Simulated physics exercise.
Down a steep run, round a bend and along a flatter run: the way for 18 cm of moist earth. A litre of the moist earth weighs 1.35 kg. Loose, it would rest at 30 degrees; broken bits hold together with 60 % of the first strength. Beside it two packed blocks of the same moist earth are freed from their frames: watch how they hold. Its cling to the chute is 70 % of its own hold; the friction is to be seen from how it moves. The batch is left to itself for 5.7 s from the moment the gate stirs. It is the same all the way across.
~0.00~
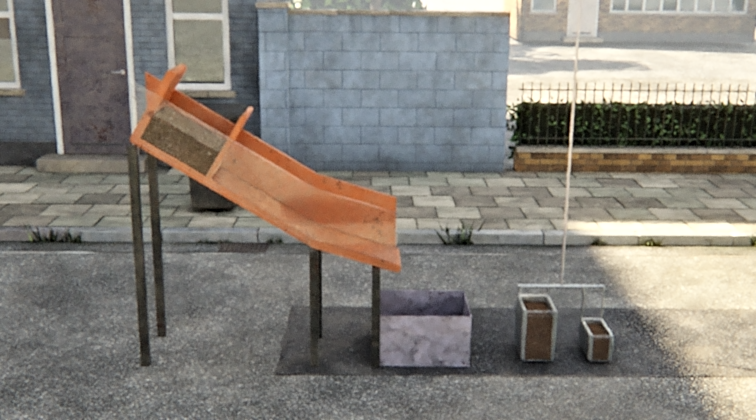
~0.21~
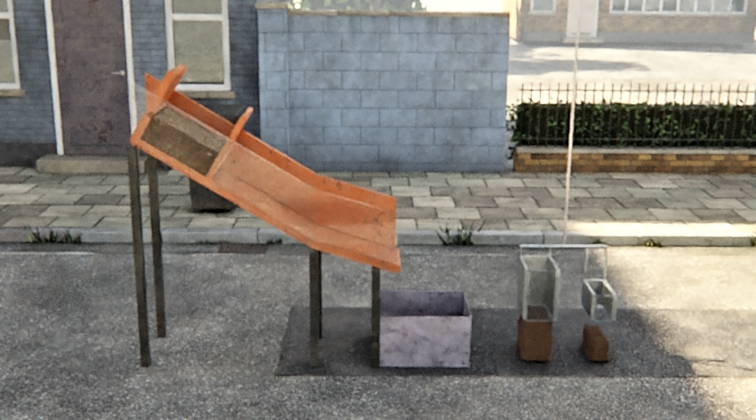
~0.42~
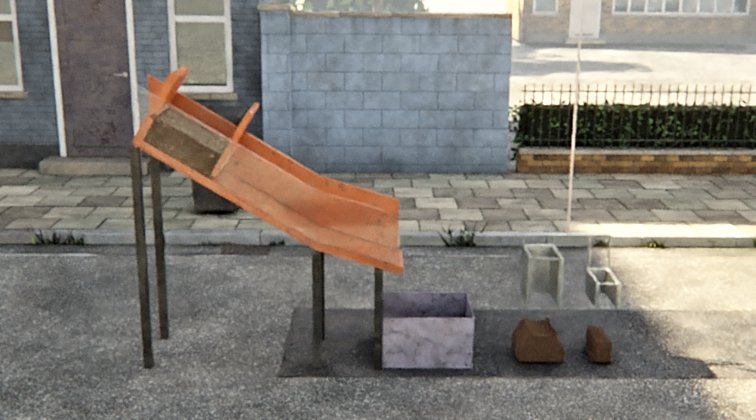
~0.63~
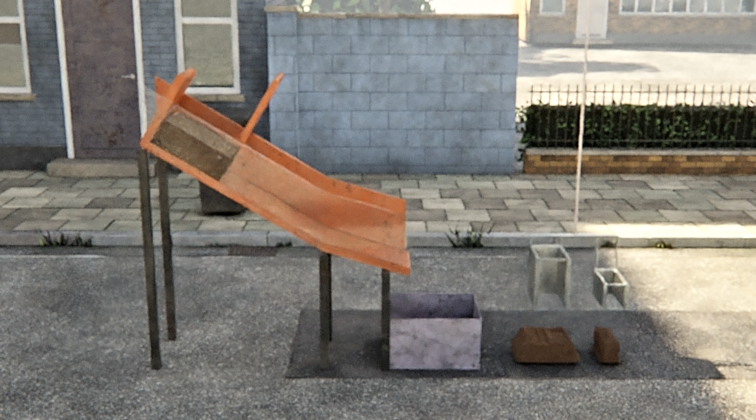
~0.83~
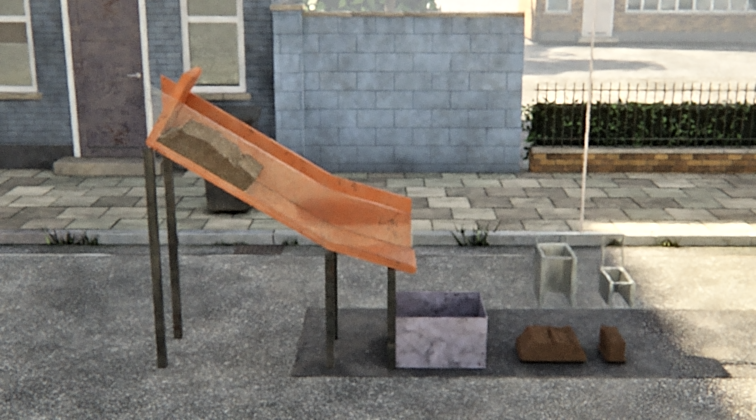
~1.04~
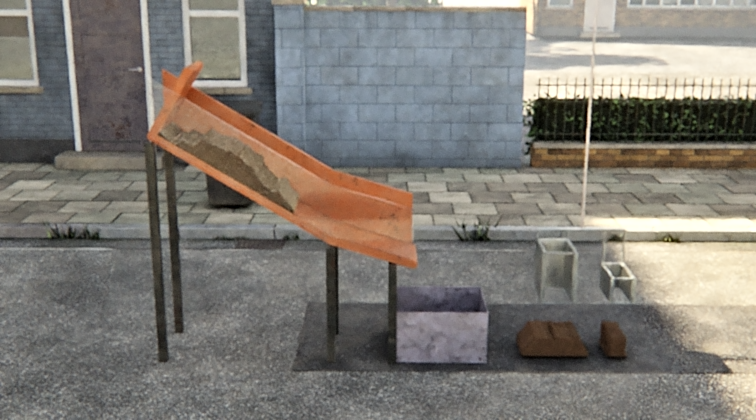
The clip shows clear moulds lifting off two brown earth blocks on a street, the taller left one slumping lower and wider, before a gate rises on an orange chute and moist earth slides down to the right.
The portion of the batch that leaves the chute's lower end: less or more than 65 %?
The result is more than 65 %.
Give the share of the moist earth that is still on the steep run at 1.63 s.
Near 30 %.
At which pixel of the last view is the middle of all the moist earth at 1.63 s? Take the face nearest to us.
Near (347, 230).
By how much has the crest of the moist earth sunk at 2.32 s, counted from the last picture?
About 0.0 cm.
After 1.63 s, 32 % is on the steep run, 68 % on the flatter one and 0 % past the end.
After 2.32 s, 3 % is on the steep run, 19 % on the flatter one and 79 % past the end.
After 3.01 s, 3 % is on the steep run, none on the flatter one and 97 % past the end.
After 3.70 s, 3 % is on the steep run, none on the flatter one and 97 % past the end.
After 6.07 s, 3 % is on the steep run, none on the flatter one and 97 % past the end.
